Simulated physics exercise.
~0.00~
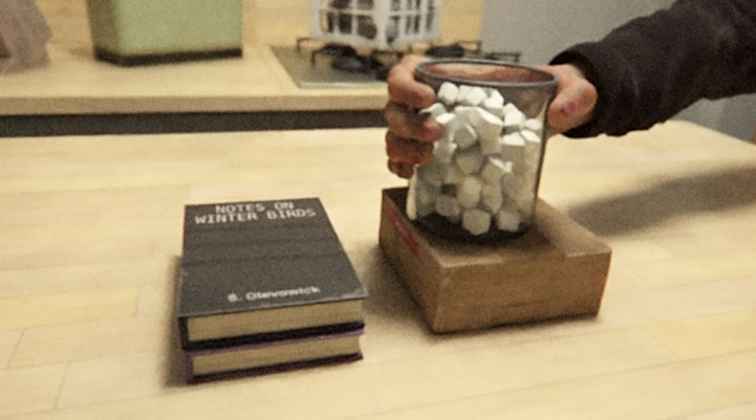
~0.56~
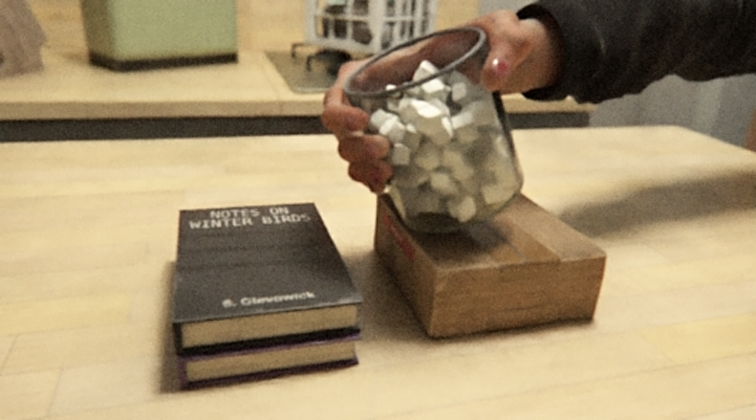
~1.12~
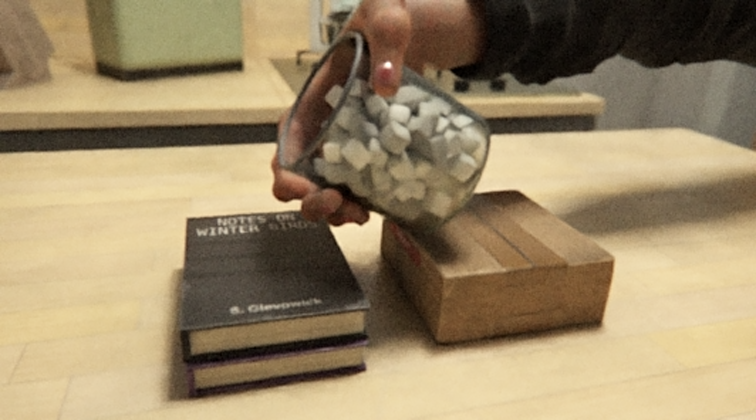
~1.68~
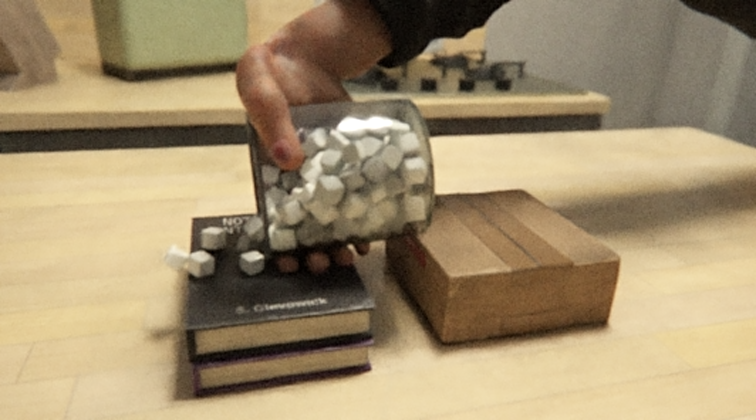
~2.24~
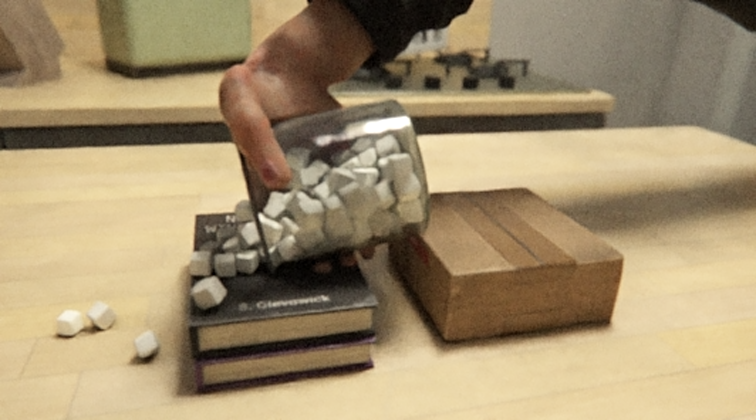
A hand tips a glass of white cubes onto stacked books, spilling some cubes out.
